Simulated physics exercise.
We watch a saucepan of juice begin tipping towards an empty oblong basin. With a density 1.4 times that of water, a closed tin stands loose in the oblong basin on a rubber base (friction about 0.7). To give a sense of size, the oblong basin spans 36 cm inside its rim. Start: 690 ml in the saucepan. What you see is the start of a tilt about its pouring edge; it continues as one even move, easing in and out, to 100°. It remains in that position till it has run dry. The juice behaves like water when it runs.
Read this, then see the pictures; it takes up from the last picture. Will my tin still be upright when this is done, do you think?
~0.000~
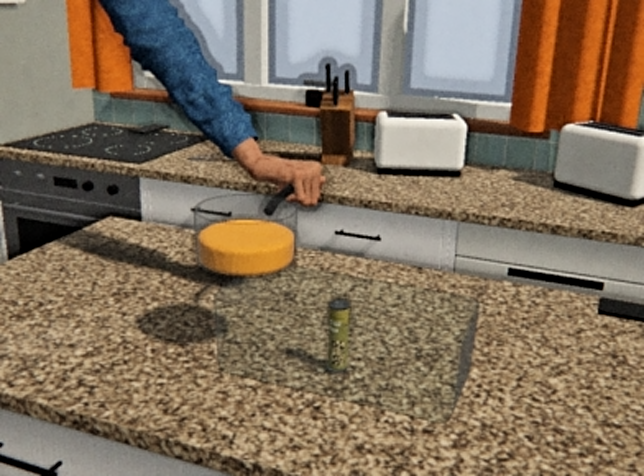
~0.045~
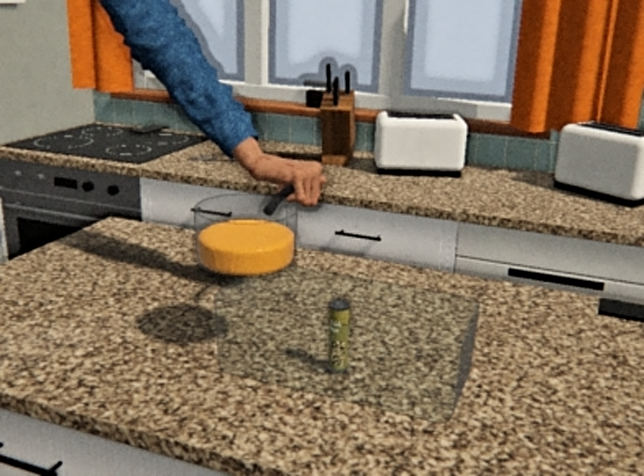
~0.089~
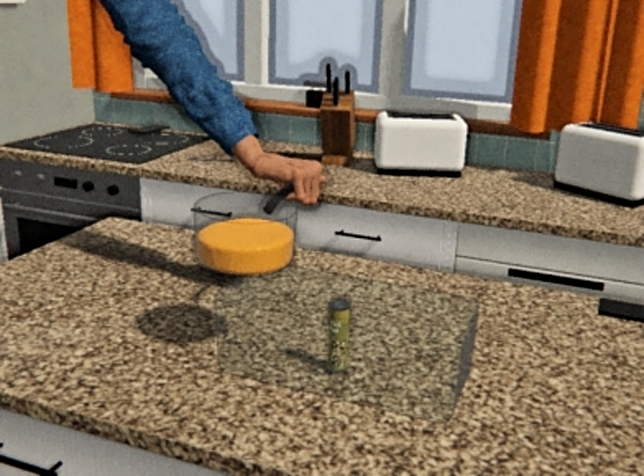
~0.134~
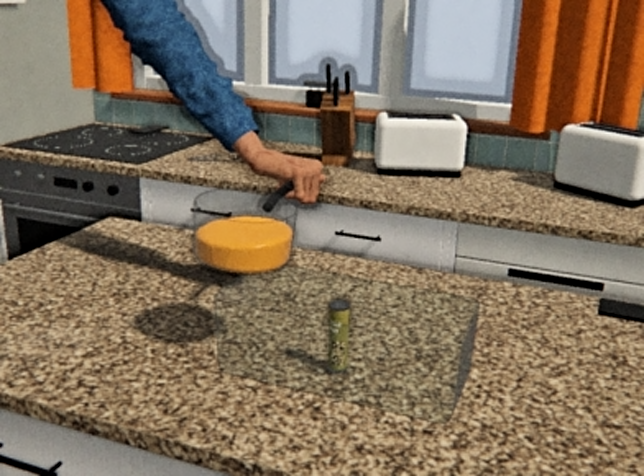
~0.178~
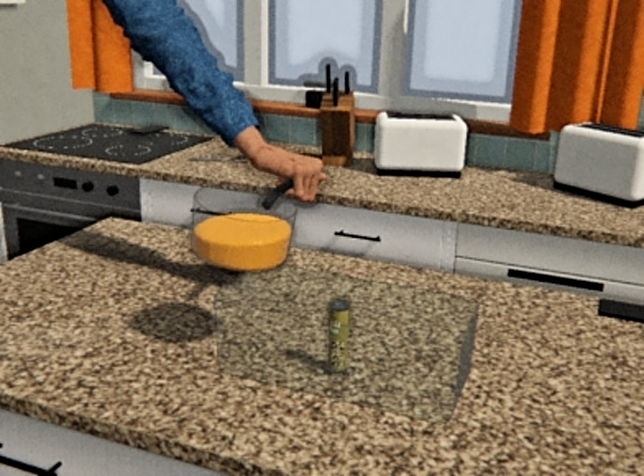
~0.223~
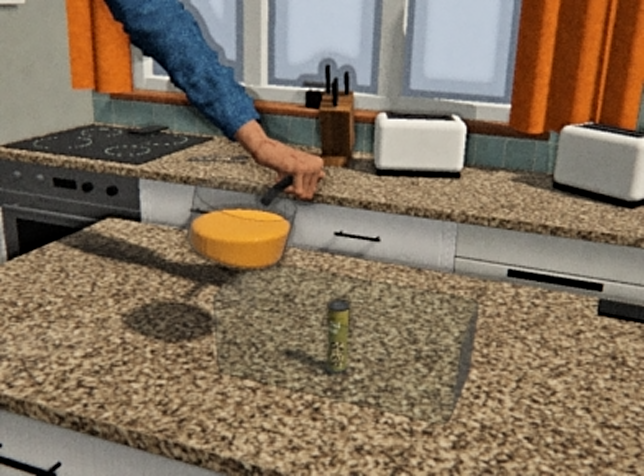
It does not keel over.
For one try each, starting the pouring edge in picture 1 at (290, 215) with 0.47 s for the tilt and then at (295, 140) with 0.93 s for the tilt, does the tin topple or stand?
Run one: It does not tip. Run two: It does not tip.
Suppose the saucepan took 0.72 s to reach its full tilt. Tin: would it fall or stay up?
Then it keeps standing.
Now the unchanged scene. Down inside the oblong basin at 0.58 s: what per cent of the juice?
Near 0 in a hundred.
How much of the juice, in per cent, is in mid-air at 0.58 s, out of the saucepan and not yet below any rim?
I'd say close to 20 per cent.
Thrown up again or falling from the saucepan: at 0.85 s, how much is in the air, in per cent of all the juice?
Estimate: About 26 in a hundred.
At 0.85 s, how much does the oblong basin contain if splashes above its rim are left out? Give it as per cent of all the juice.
I reckon close to 54 per cent.
Then, 0.58 s in, the tilt is 70° and 81 per cent is still to pour; the tin stands where it began.
Then, 0.85 s in, the tilt is 98° and 21 per cent is still to pour; the tin stands where it began.
Then, 1.13 s in, the tilt is 100° and 2 per cent is still to pour; the tin stands where it began.
Then, 1.43 s in, the tilt is 100° and 0 per cent is still to pour; the tin stands where it began.
Finally, the tin stands where it began.
